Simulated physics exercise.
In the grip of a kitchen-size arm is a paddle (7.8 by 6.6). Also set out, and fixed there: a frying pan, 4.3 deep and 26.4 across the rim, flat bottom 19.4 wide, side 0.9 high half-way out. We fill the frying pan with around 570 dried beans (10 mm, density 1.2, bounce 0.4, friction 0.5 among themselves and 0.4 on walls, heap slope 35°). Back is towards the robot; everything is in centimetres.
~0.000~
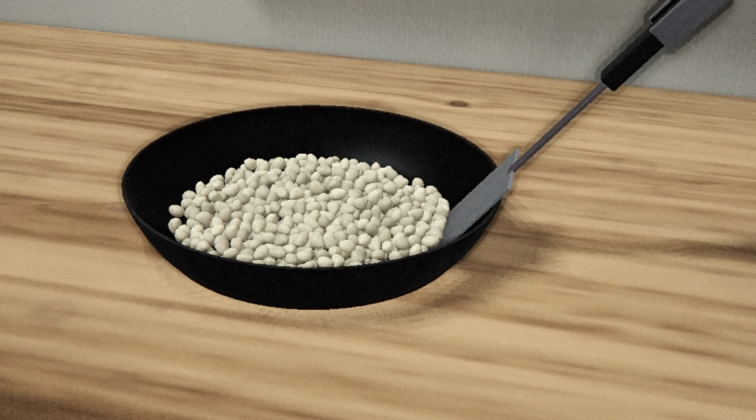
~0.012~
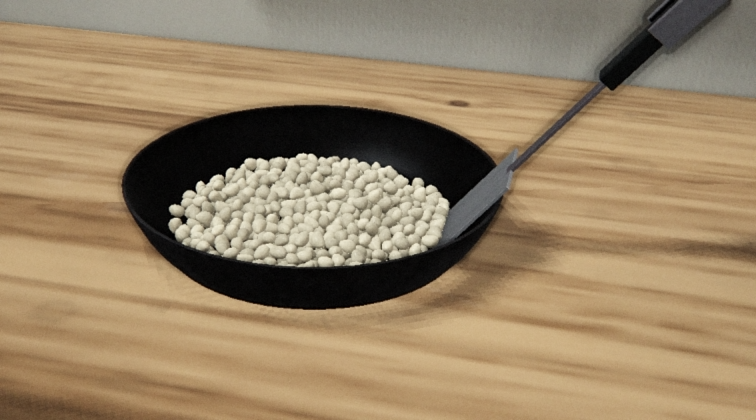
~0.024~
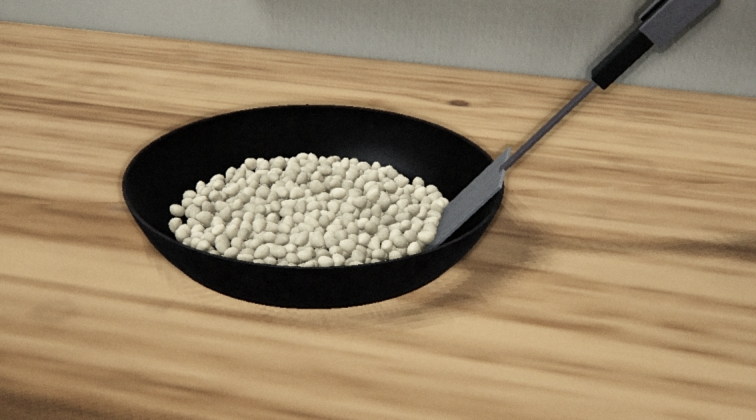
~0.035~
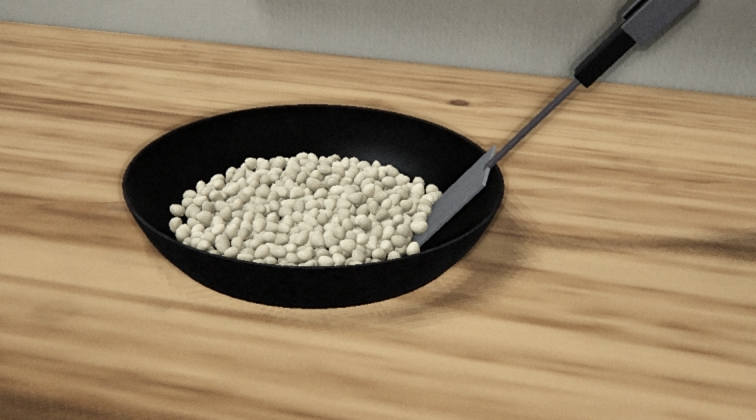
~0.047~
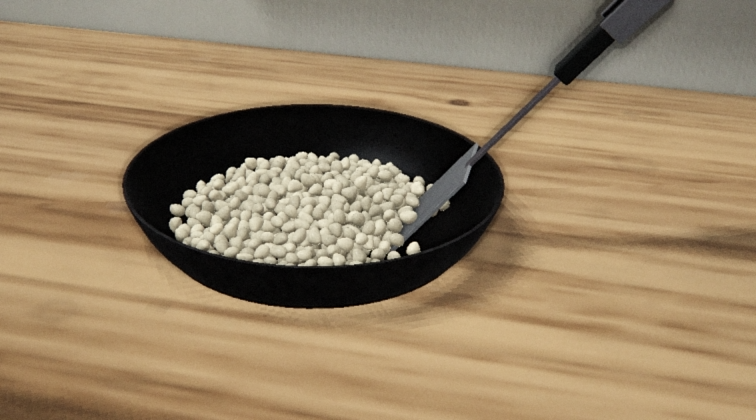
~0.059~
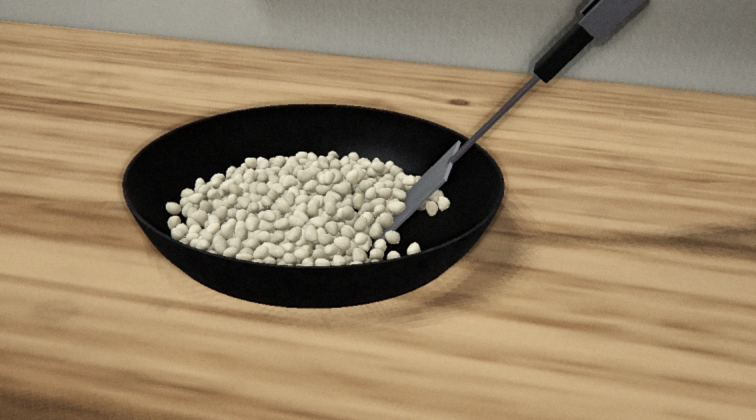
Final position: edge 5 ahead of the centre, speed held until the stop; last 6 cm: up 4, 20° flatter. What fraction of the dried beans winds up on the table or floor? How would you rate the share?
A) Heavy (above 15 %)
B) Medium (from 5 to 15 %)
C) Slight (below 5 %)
Answer: B.
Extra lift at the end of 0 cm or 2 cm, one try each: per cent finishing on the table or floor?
Try one gives about 0 in a hundred, try two about 0 in a hundred.
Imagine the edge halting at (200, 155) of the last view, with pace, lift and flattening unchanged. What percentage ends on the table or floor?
I'd put it near 15 per cent.
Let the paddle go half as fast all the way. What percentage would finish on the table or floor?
In that case, close to 0 per cent.
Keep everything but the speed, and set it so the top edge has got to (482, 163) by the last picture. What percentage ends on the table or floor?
Some 0 percent.
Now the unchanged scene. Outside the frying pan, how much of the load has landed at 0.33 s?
My estimate is roughly 6 %.
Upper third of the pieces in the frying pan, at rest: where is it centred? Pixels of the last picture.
I'd say around pixel (210, 185).
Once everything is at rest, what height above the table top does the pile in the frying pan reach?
Roughly 4.5 centimetres.
After 0.09 s, sloping 52°, highest piece 6 above the table; 567 in the frying pan.
After 0.12 s, sloping 44°, highest piece 6 above the table; 567 in the frying pan.
After 0.33 s, sloping 32°, highest piece 5 above the table; 524 in the frying pan, 39 on the table or floor, 4 on the blade or in flight.
After 1.38 s, sloping 32°, highest piece 5 above the table; 524 in the frying pan, 43 on the table or floor.
In the end, 524 in the frying pan, 43 on the table or floor. That is 8 % on the table or floor.
